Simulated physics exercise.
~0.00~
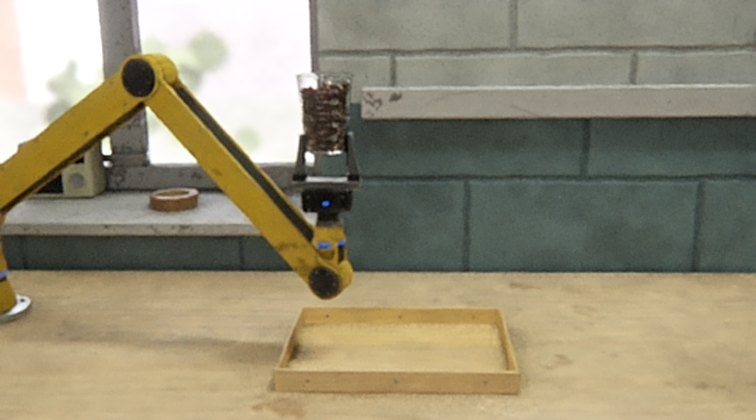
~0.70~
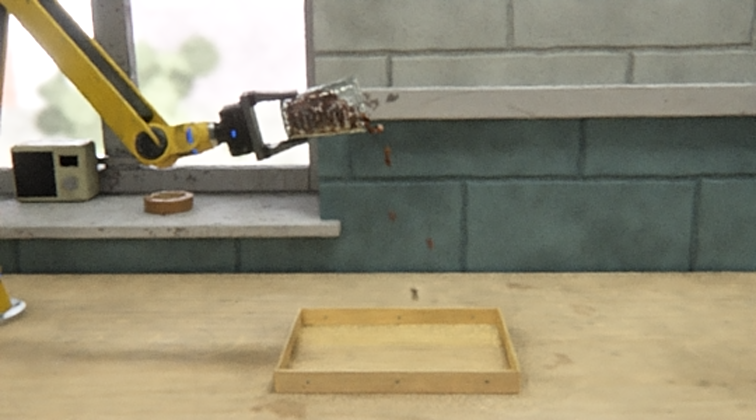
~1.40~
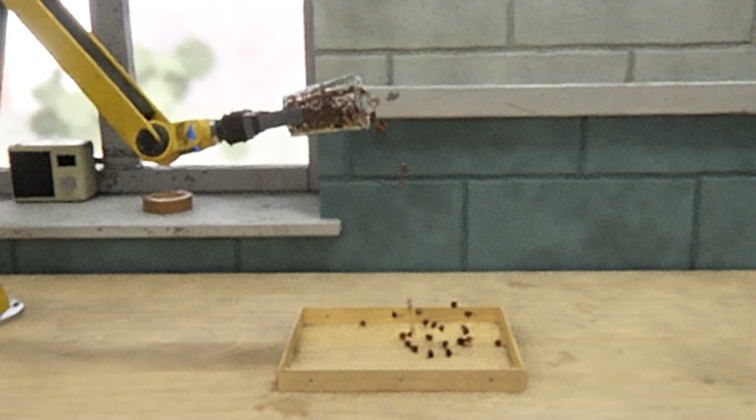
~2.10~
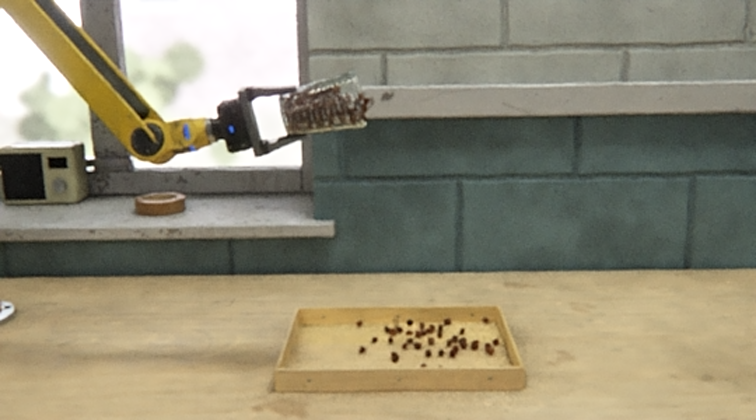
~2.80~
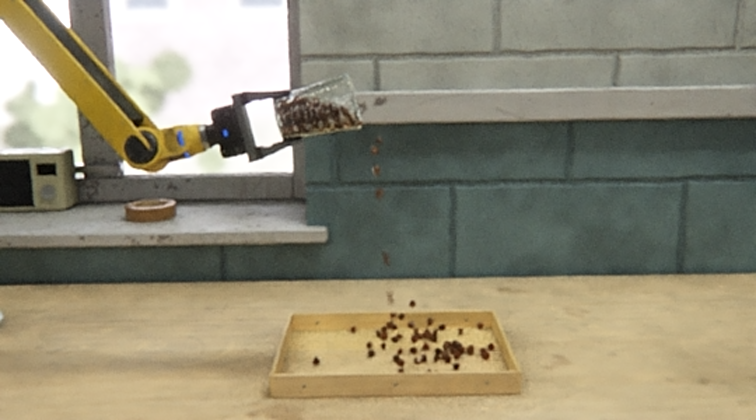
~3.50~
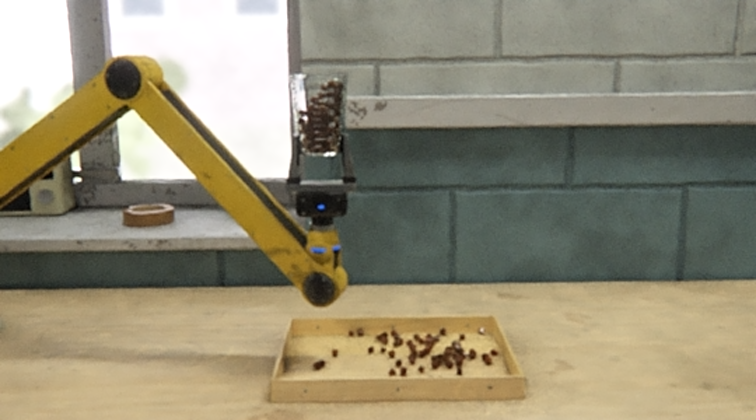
To begin with, a yellow robot arm holds a clear beaker of dark brown pellets upright above an empty, shallow wooden tray on a table. The arm lifts and tips the beaker onto its side, its mouth pointing right and slightly down, and the first few pellets drop out. The gripper rolls the tilted beaker, and more pellets fall and scatter across the tray. The trickle continues as the spread below grows thicker. Finally the arm swings the beaker upright again, with many pellets still inside and a loose scattering lying in the tray.
